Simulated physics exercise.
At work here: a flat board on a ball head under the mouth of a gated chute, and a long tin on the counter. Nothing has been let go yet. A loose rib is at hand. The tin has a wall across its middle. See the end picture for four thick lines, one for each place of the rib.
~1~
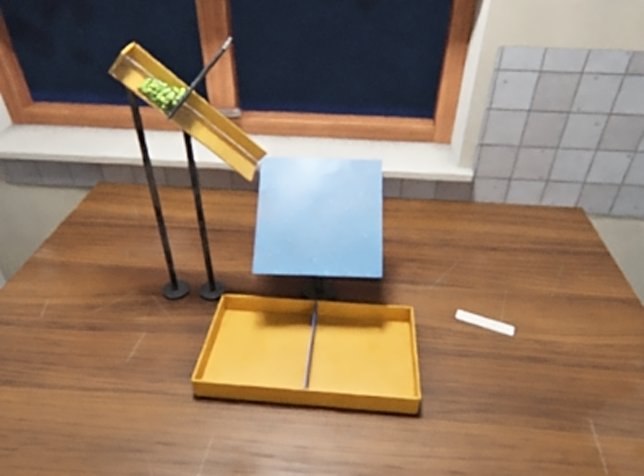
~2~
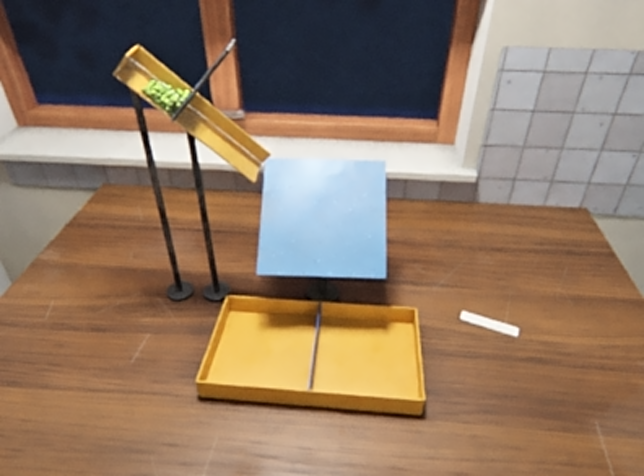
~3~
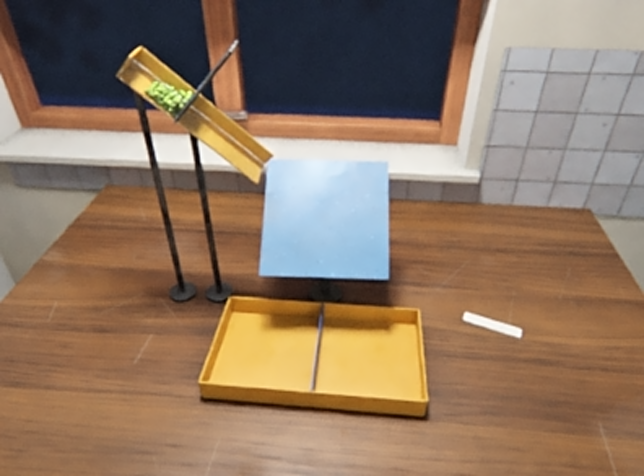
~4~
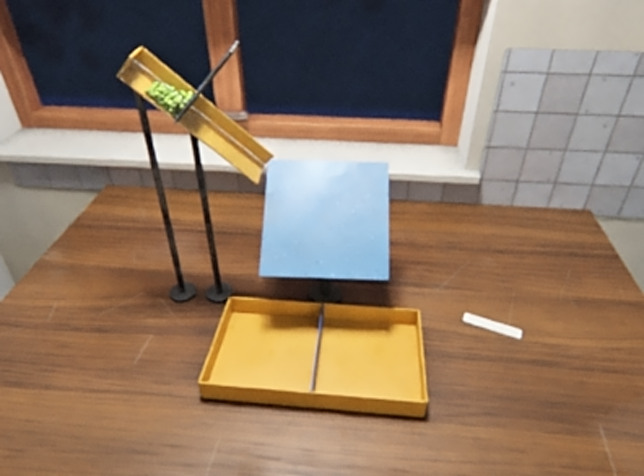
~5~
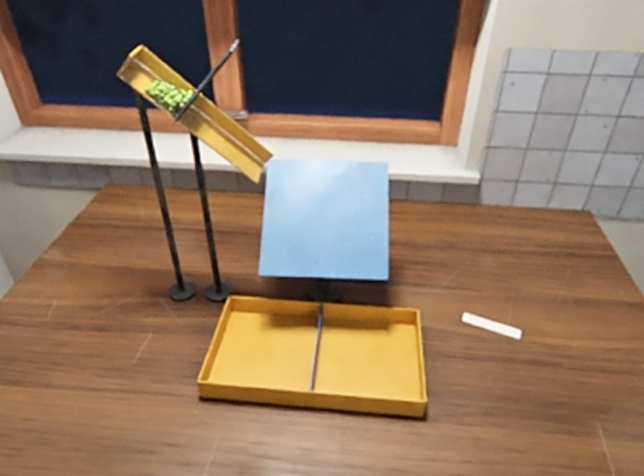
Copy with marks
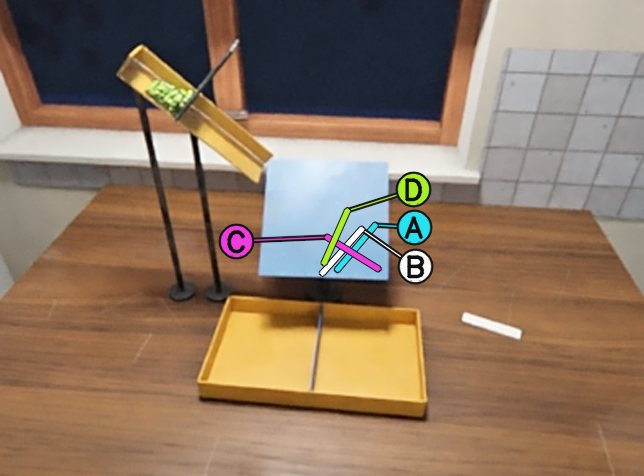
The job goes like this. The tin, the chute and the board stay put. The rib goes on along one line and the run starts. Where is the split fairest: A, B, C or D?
A beats the others.
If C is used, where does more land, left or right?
More lands on the right.
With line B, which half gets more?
Left.
On the marked copy, line A from (375, 225) to (337, 269); line B from (361, 229) to (322, 273); line C from (327, 237) to (378, 268); line D from (347, 210) to (324, 262).
For line A, of what is caught, close to half in the left half, close to half in the right.
For line B, of what is caught, the bulk in the left half, a small share in the right.
For line C, of what is caught, close to a quarter in the left half, the bulk in the right.
For line D, of what is caught, the bulk in the left half, a small share in the right.
